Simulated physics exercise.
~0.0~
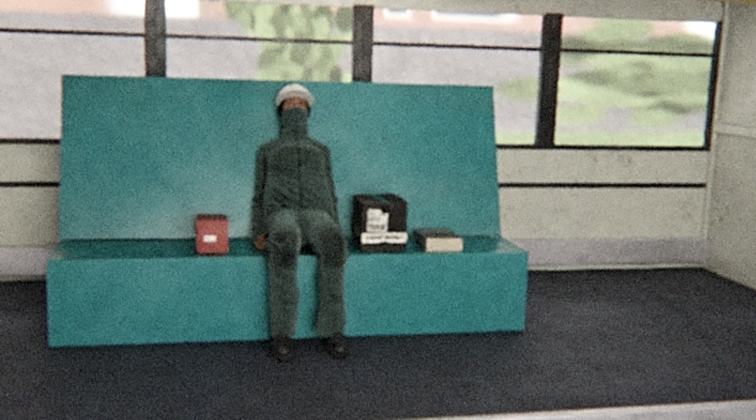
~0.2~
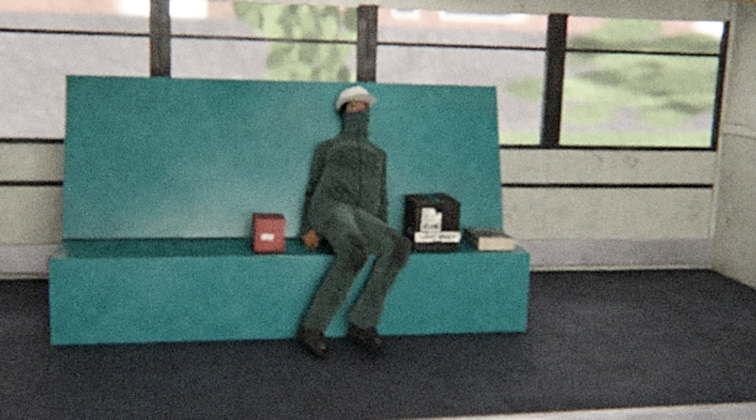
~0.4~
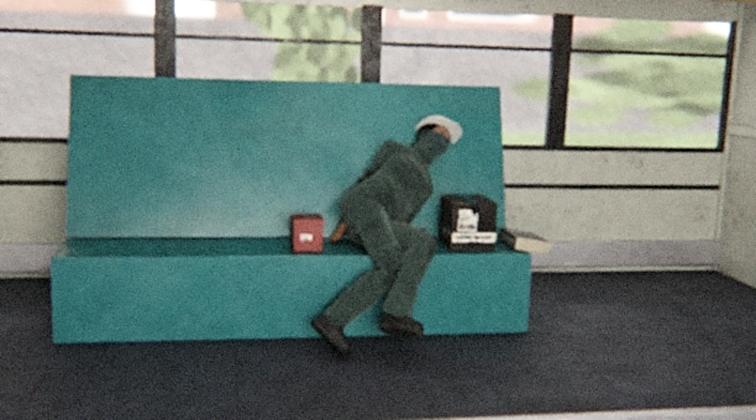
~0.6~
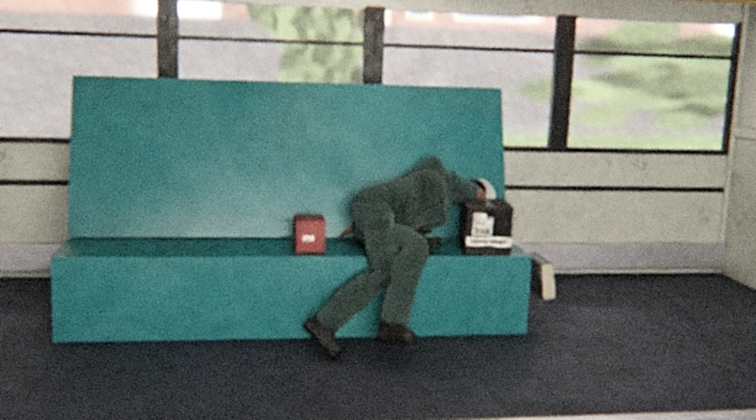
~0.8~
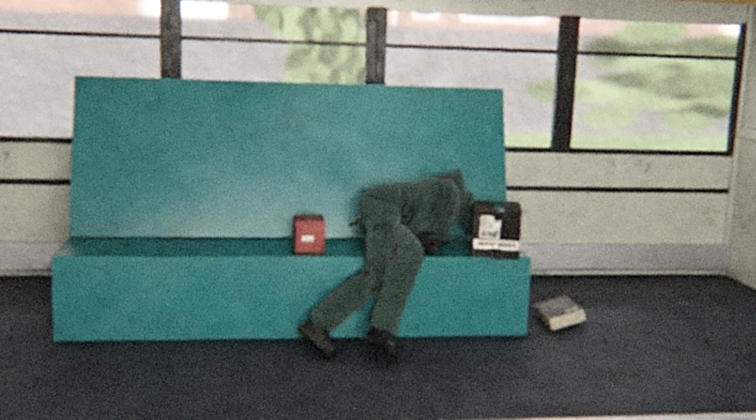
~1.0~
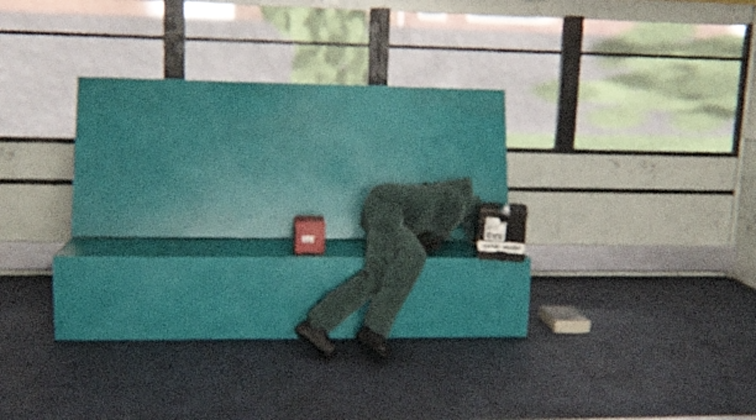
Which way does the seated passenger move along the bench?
The passenger moves to the right, slumping over limply towards the black holdall.
Seated passenger slumping right along a teal bench as luggage slides, a grey folder falling off, holdall and red tub staying on.
